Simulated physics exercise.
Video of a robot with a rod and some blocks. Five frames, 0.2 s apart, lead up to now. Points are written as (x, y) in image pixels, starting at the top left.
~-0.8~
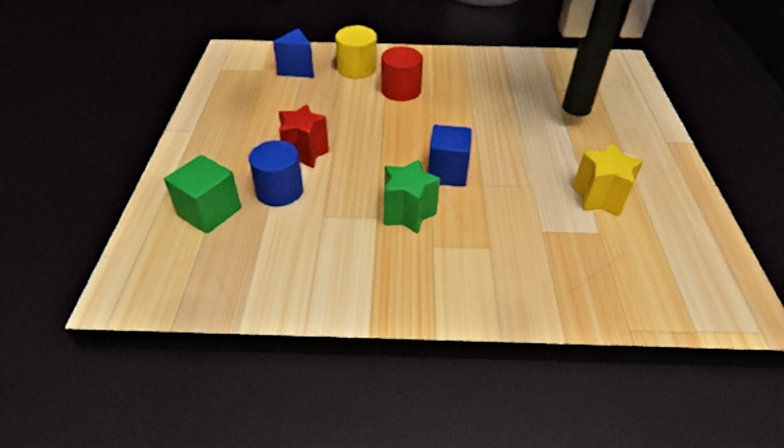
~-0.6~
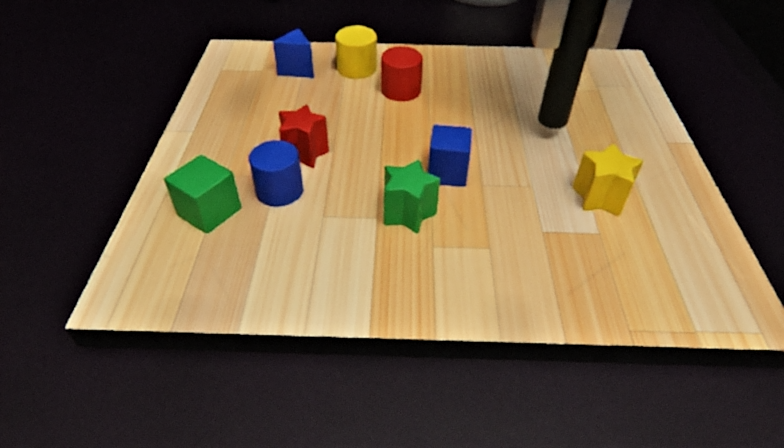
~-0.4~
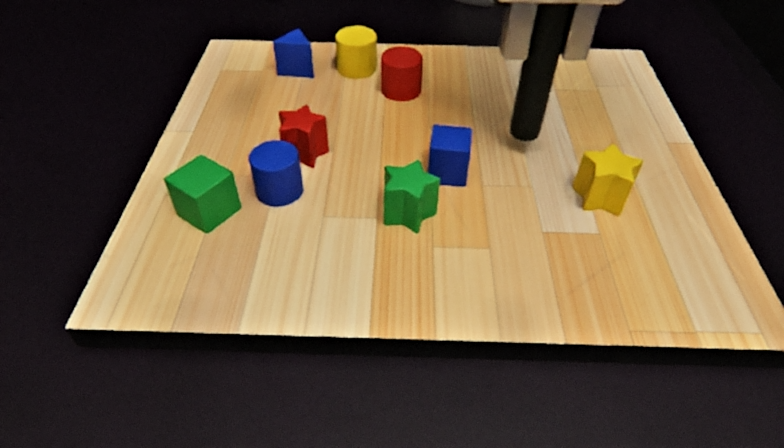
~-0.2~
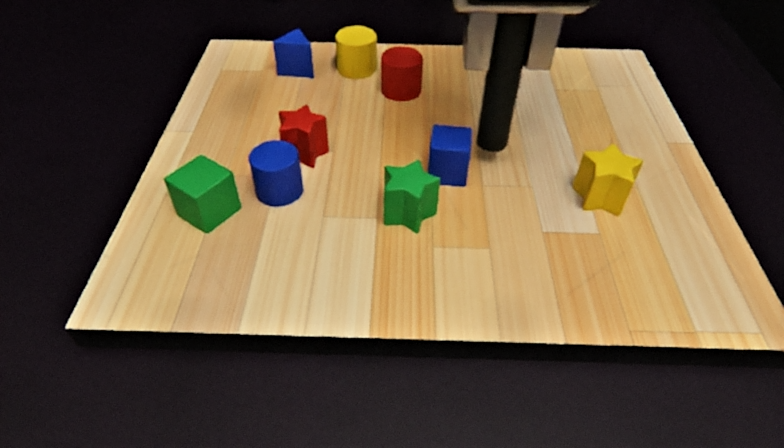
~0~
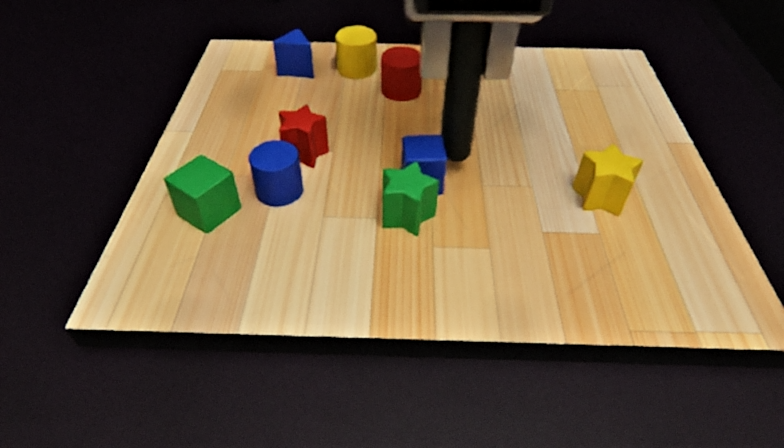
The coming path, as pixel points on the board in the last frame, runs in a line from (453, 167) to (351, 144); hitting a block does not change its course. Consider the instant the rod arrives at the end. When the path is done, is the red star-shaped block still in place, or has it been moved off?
The red star-shaped block does not move.
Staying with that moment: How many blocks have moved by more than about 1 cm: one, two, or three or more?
I predict one.
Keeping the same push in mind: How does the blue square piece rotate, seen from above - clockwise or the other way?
It twists against the clock when seen from above.
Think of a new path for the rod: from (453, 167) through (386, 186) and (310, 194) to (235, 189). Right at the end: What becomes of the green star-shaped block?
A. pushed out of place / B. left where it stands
A.
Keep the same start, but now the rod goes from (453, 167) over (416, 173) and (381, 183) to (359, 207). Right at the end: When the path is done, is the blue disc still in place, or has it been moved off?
Answer: Unmoved.
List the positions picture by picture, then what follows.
The first frame shows rod tip at (577, 109); block tops, red star-shaped block at (300, 118); blue square piece at (452, 137).
The second frame shows rod at (553, 121); blocks unchanged.
The third frame shows rod at (525, 132); blocks unchanged.
The fourth frame shows rod at (492, 143); blocks unchanged.
The fifth frame shows rod at (455, 152); red star-shaped block at (300, 118); blue square piece at (424, 147).
On the path given first. One third of the way, rod at (418, 143); blue square piece at (407, 145), turned 45° anticlockwise.
Two thirds of the way, rod at (383, 136); blue square piece at (404, 145), turned 55° anticlockwise.
At the end, rod at (350, 129); red star-shaped block in place; blue square piece at (404, 145), turned 55° anticlockwise.
